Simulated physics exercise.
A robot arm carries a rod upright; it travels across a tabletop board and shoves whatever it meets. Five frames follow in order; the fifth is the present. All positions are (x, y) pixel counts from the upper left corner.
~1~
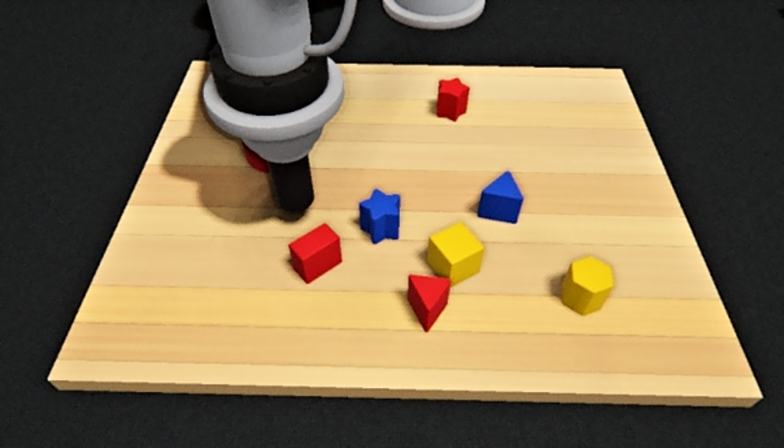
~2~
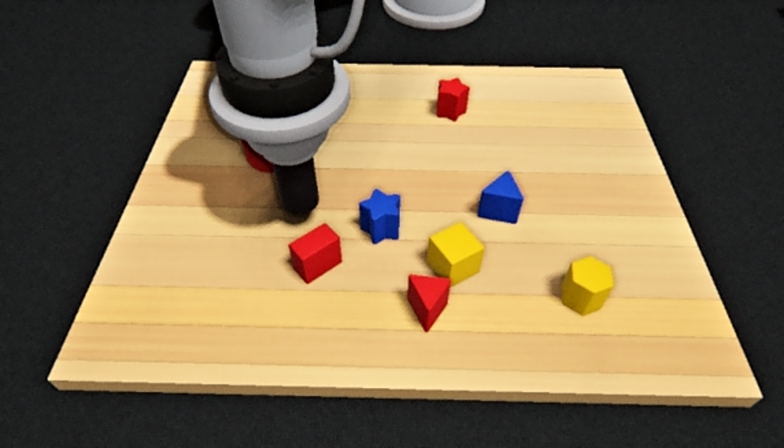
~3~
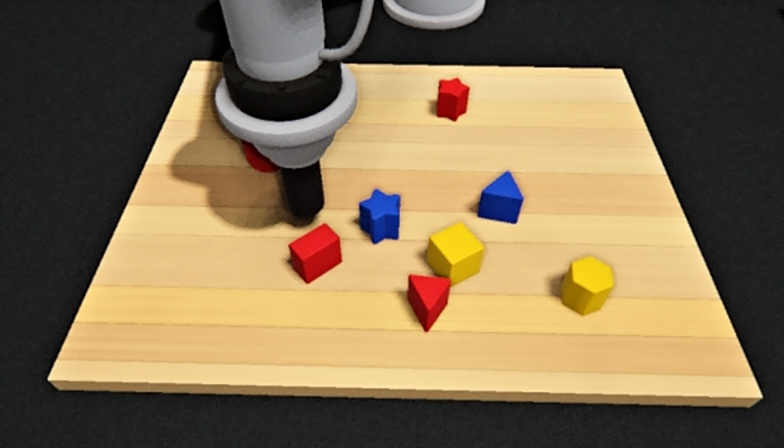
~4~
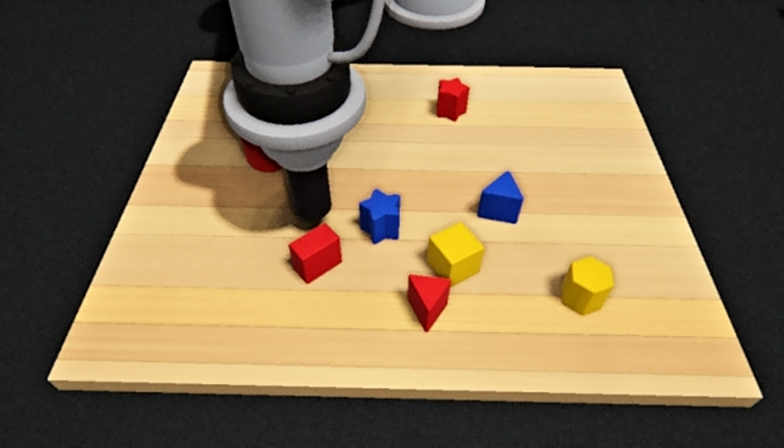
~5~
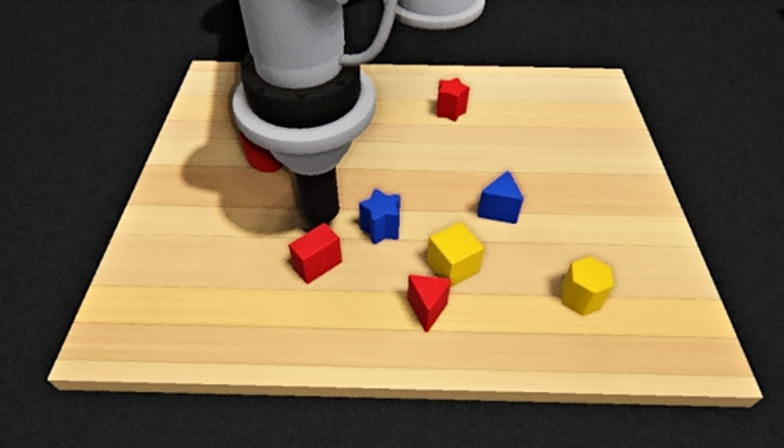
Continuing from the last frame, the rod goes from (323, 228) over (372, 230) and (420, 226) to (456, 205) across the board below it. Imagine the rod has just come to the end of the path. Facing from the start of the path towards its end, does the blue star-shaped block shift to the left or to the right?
Answer: Right.
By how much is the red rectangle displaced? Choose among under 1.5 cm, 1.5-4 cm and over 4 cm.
My estimate: Under 1.5 cm.
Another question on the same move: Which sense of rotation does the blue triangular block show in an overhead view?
The blue triangular block rotates counterclockwise.
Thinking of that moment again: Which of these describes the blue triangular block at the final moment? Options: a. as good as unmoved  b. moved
Letter b.
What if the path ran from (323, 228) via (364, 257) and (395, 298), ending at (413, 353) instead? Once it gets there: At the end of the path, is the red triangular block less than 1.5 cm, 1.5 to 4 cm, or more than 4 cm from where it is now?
Displacement: 1.5 to 4 cm.
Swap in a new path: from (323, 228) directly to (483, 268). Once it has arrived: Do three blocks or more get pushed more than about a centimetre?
No - that is not the case.
The first path, step by step. One third of the way, rod (371, 213); blue star-shaped block (413, 203).
Two thirds of the way, rod (421, 208); blue star-shaped block (464, 201).
At the end, rod (459, 187); red rectangle unmoved; blue star-shaped block (488, 196), turned 75° clockwise; blue triangular block (523, 184), turned 20° anticlockwise.
